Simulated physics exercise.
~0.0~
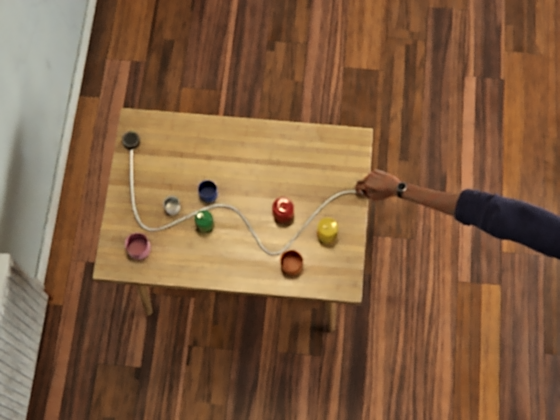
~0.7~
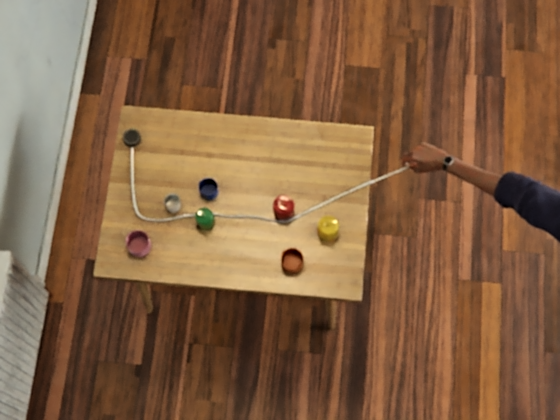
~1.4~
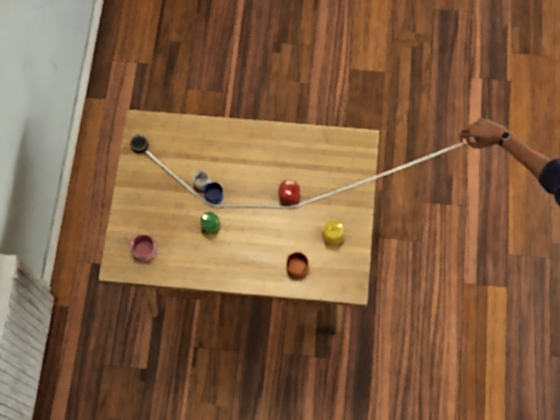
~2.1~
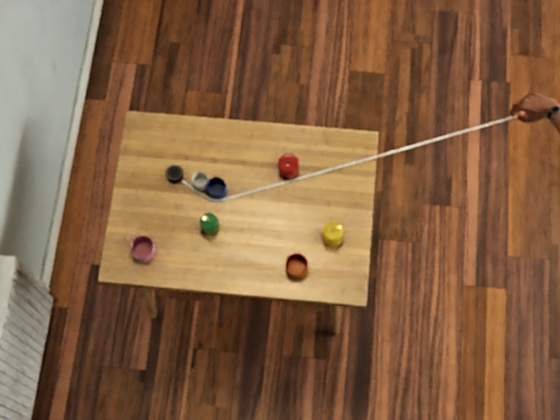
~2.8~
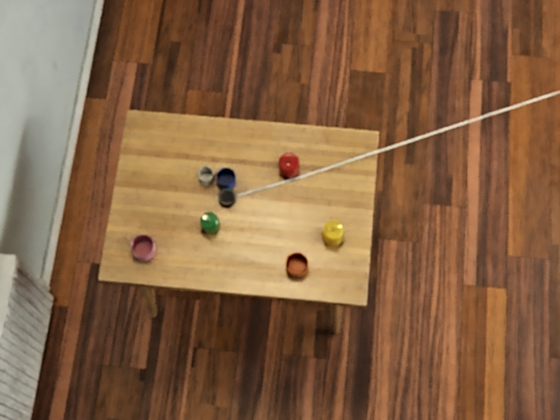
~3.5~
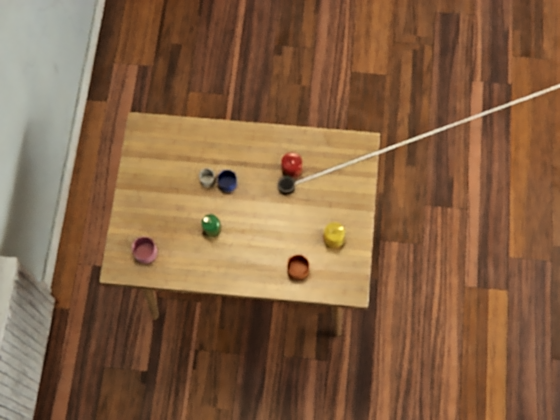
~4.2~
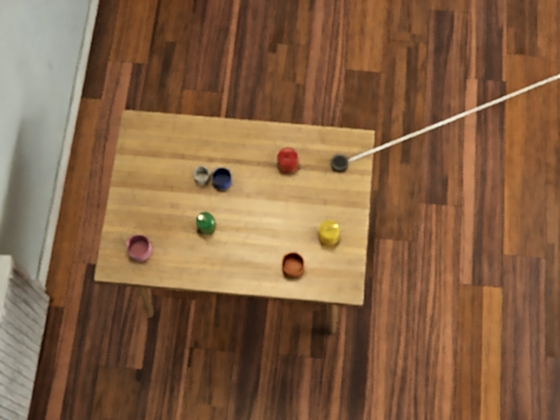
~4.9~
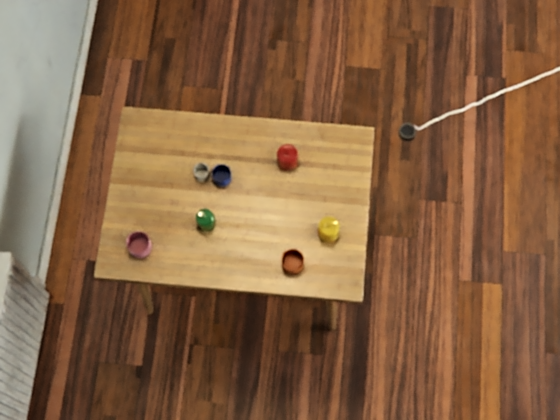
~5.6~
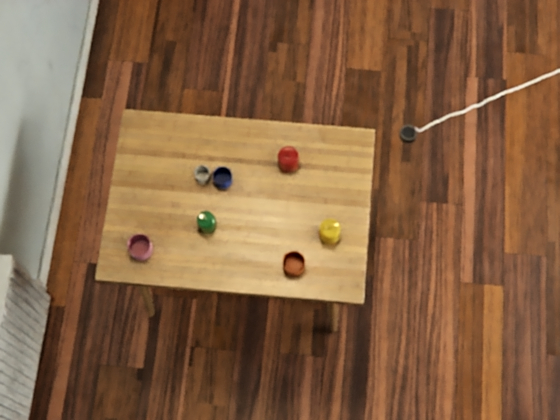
A black cable reel sits near the upper left corner of a wooden table, its white cable winding among seven small cups and pots to a hand at the right edge. The hand pulls the cable away to the right and slightly up, and the line straightens against several items. It sweeps the white mug up and right beside the blue cup, and pushes the red pot upward. The reel then slides down and right, nudging the blue cup up a little, and passes just below the red pot. Finally it leaves the table's right edge and stops beyond it, while the green, yellow, orange and pink items remain in place.
